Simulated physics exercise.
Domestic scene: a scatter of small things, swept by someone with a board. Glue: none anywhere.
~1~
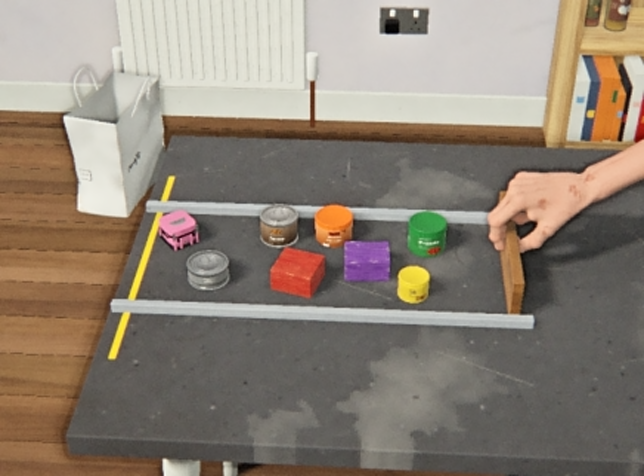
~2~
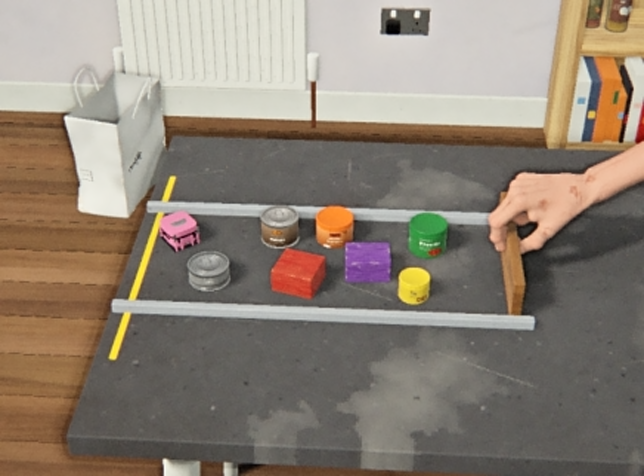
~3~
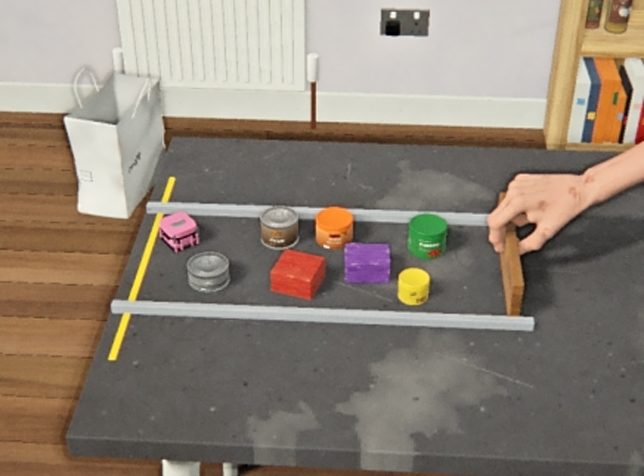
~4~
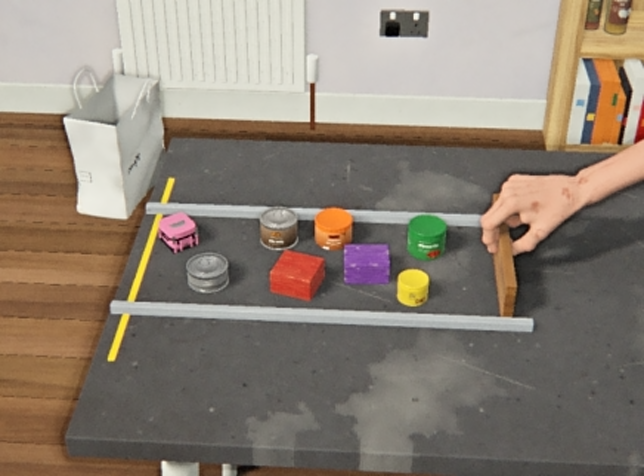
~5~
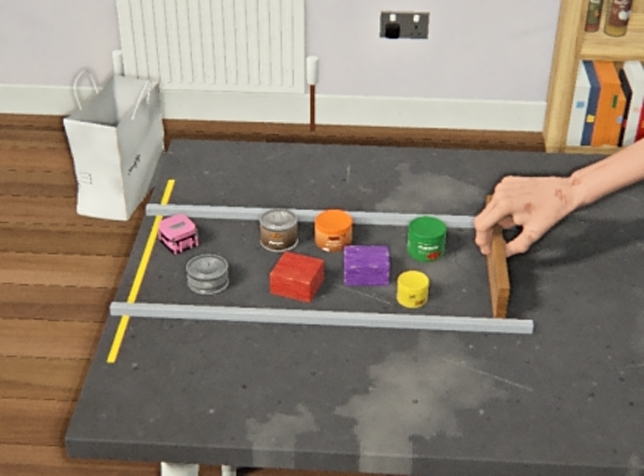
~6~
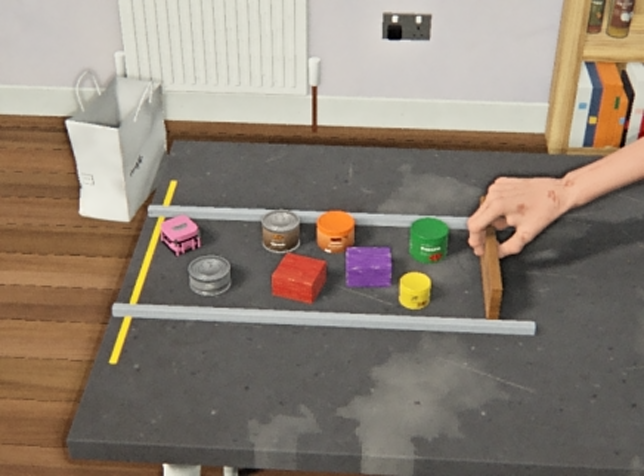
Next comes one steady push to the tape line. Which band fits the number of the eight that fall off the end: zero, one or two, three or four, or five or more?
The band is five or more.
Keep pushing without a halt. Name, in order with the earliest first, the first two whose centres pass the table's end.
Sequence: Pink case; grey pot.
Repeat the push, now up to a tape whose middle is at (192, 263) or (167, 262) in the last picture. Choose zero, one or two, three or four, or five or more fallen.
The falls would be 1 or 2; 3 or 4.
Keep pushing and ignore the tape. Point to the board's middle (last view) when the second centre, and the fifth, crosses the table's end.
Around (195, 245); afterwards around (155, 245).
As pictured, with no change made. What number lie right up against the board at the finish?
That makes 1.
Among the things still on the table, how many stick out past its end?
The total would be 1.
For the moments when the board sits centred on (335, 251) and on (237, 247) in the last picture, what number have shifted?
Up to then 6, and up to the other point 8.
Soon after, none off yet; pink case at rest near (180, 236); grey pot at rest near (210, 276); brown pot at rest near (281, 232).
Then, none off yet; pink case at rest near (180, 236); grey pot moved a little near (186, 276); brown pot moved about its own width near (234, 231).
Further on, none off yet; pink case tipped well over near (120, 242); grey pot moved well along near (134, 258); brown pot moved well along near (155, 226).
At rest, the number that fall off is five or more; fallen, green tub, purple block, orange tub, red block, brown pot, grey pot and pink case.
